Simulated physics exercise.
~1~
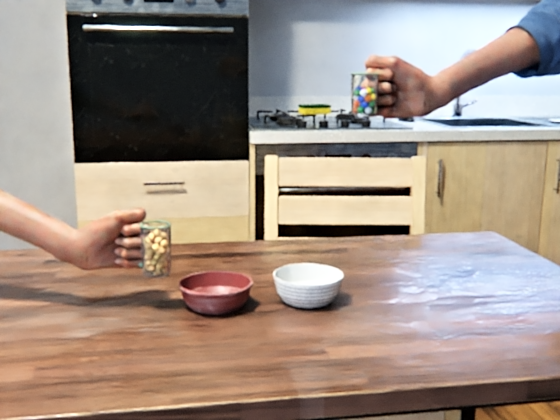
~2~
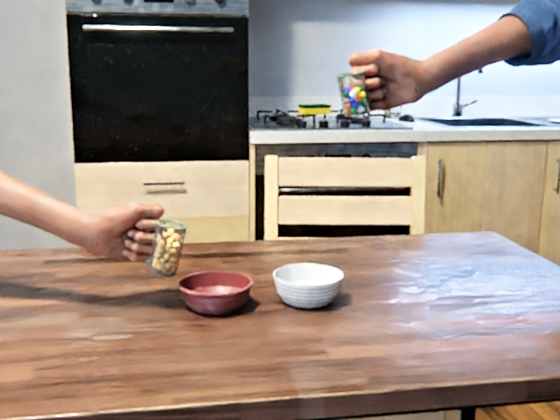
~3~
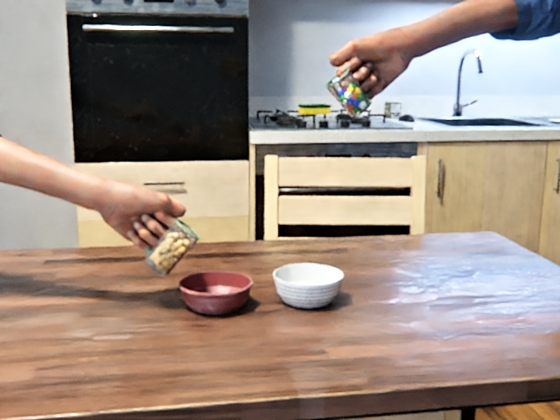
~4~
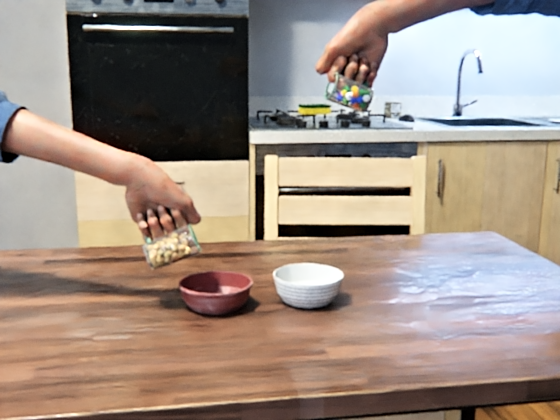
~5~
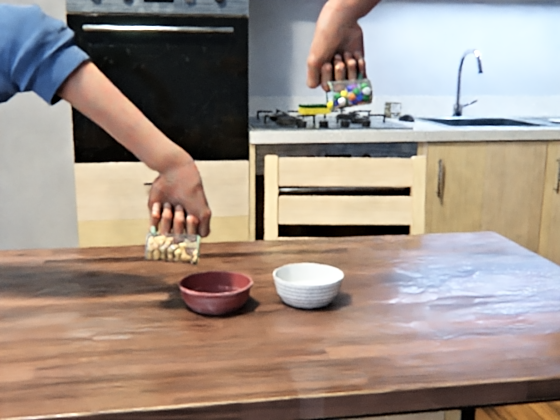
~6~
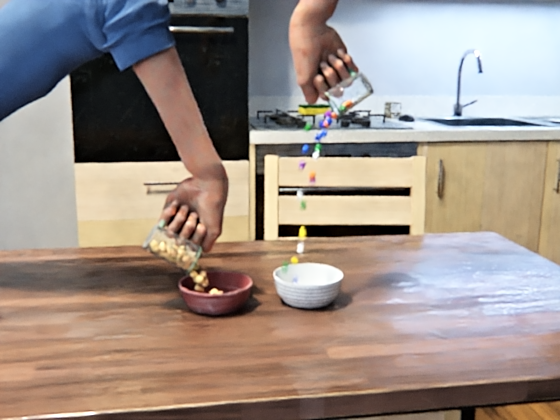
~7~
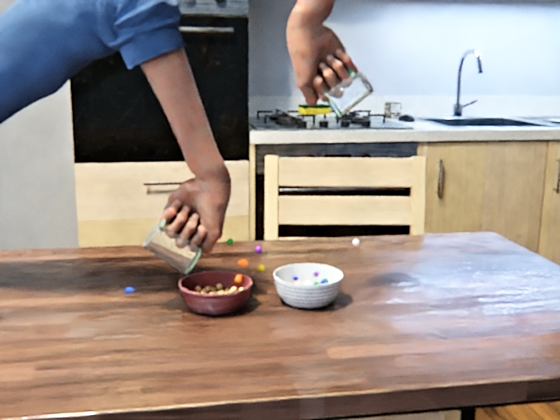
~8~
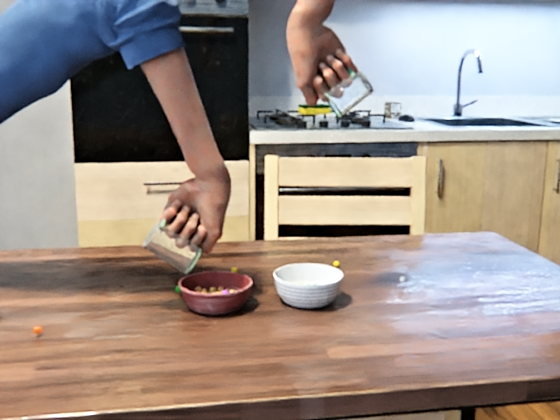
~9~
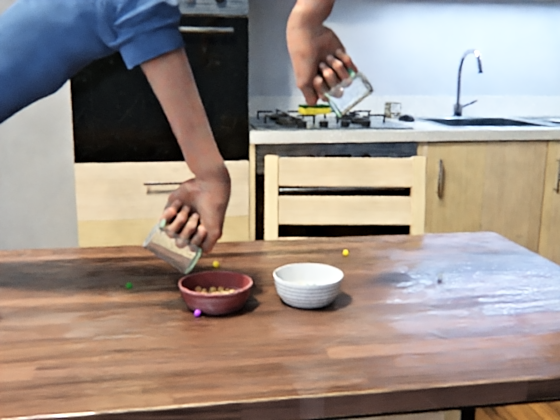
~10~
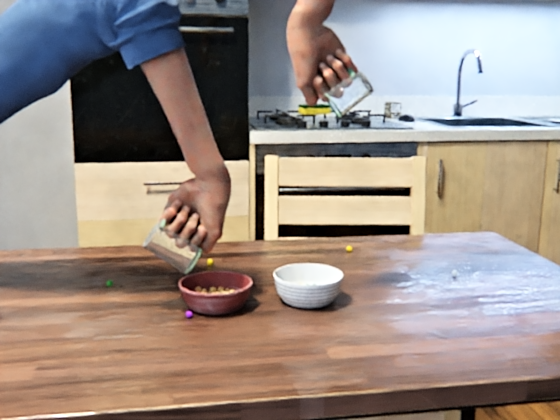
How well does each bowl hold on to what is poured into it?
The red bowl on the left keeps all of its pale pieces, while the white bowl on the right loses some of the bright pieces, which bounce out and scatter.
